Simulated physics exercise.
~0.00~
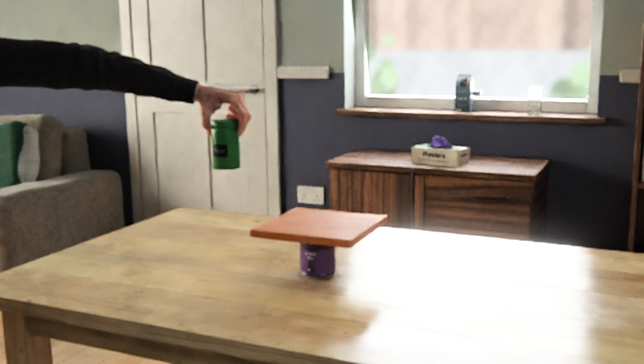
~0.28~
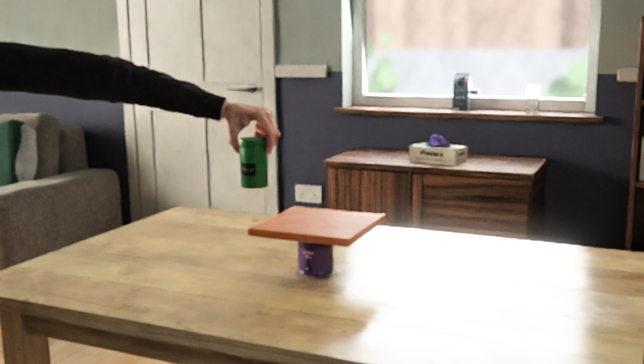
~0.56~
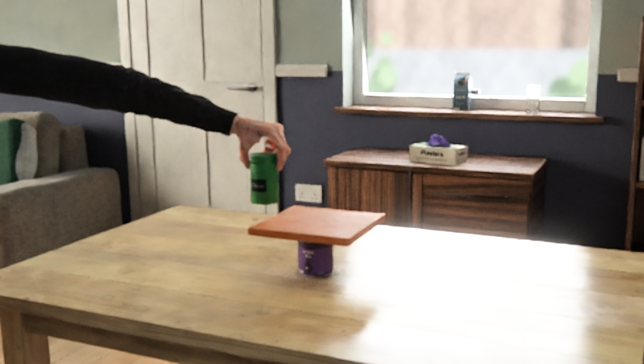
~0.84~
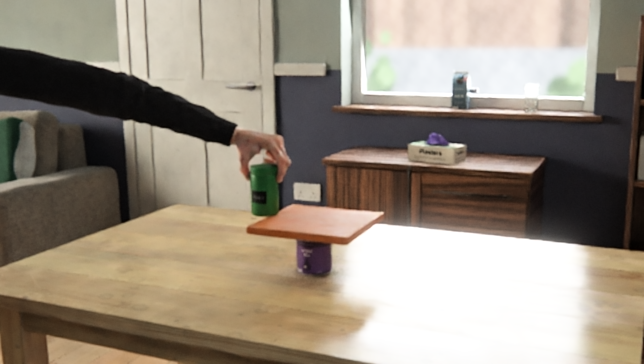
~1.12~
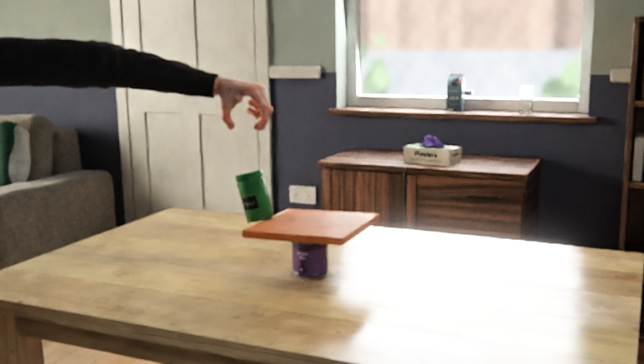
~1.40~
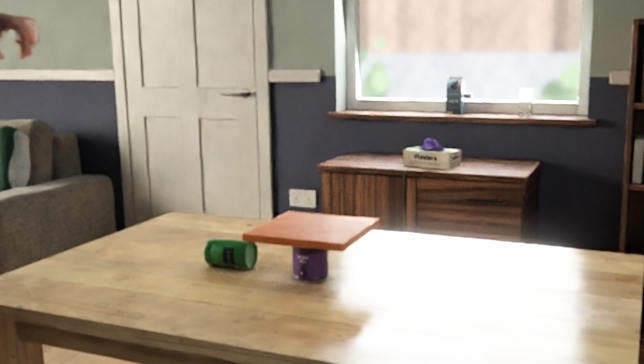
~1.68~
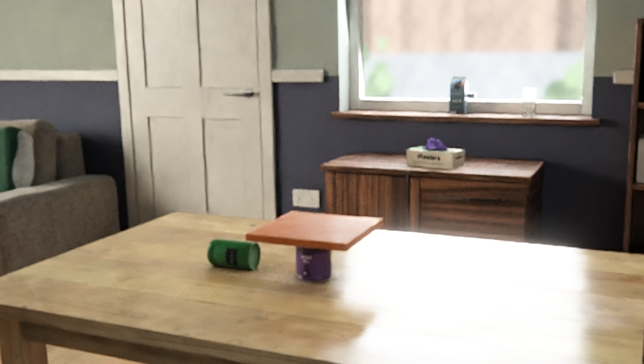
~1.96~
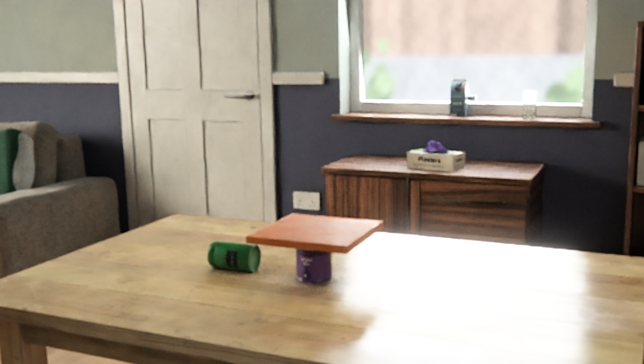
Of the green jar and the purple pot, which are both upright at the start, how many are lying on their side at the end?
One of them is, the green jar. The purple pot is still standing upright under the orange tray.
